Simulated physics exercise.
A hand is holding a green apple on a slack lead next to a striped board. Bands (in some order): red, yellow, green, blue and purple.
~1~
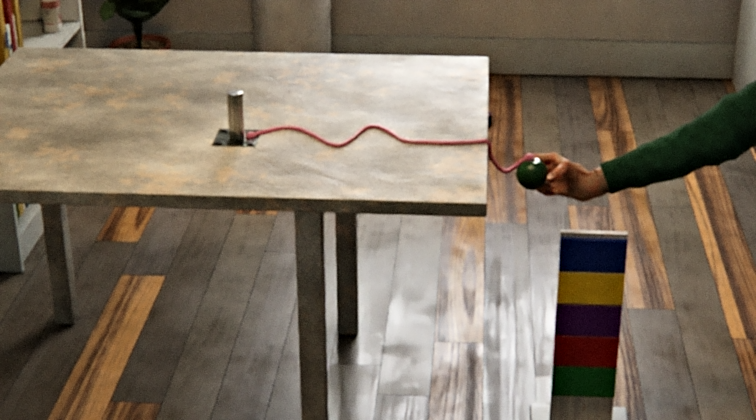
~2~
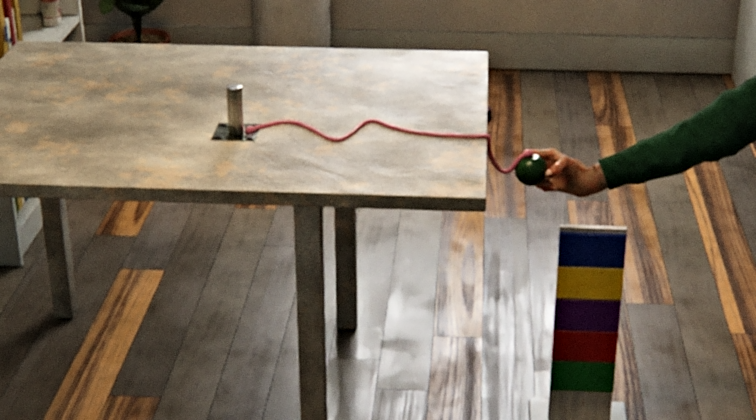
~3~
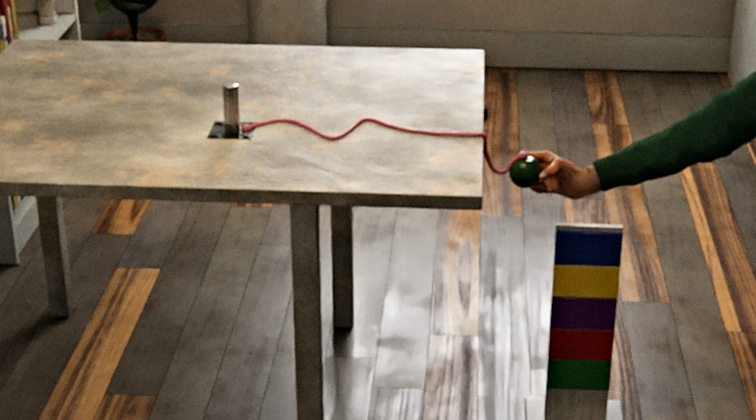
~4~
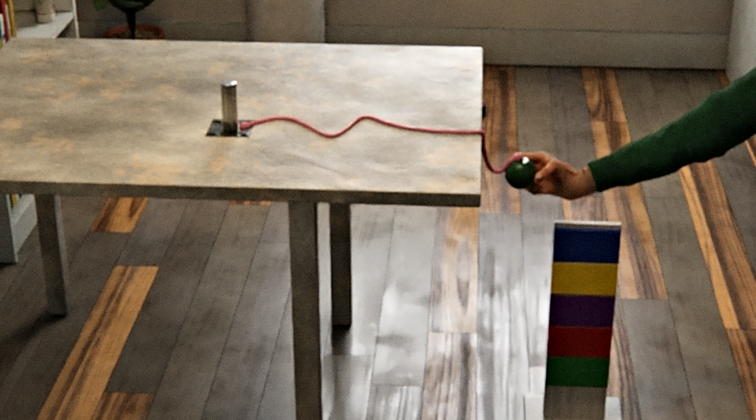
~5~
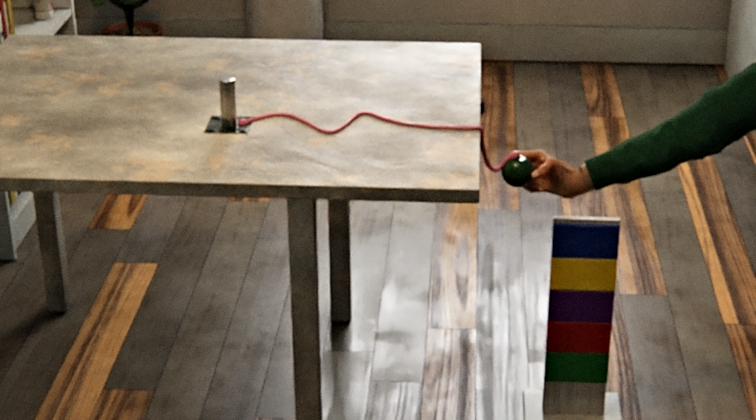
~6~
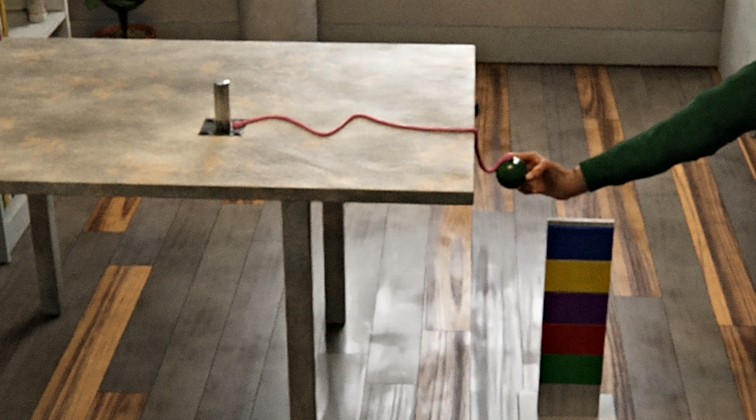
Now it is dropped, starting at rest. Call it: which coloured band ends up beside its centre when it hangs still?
Yellow, beside its centre.
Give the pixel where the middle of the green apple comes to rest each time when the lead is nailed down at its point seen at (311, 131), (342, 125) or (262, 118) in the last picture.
About (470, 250), (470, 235) and (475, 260).
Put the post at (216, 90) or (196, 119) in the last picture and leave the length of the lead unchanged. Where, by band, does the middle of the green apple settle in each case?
For the first try, blue; for the second, blue.
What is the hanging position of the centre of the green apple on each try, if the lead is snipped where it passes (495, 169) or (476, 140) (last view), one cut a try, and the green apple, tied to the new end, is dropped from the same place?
Estimated pixels: (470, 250) then (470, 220).
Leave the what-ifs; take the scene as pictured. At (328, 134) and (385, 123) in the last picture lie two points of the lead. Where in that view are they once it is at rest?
(356, 127), then (447, 126).
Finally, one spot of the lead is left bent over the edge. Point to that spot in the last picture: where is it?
Roughly (412, 128).
A little later, apple near (452, 266); level with yellow.
Next, apple near (483, 271); level with yellow.
When it is over, apple near (474, 271); level with yellow. Its centre hangs level with the yellow band.
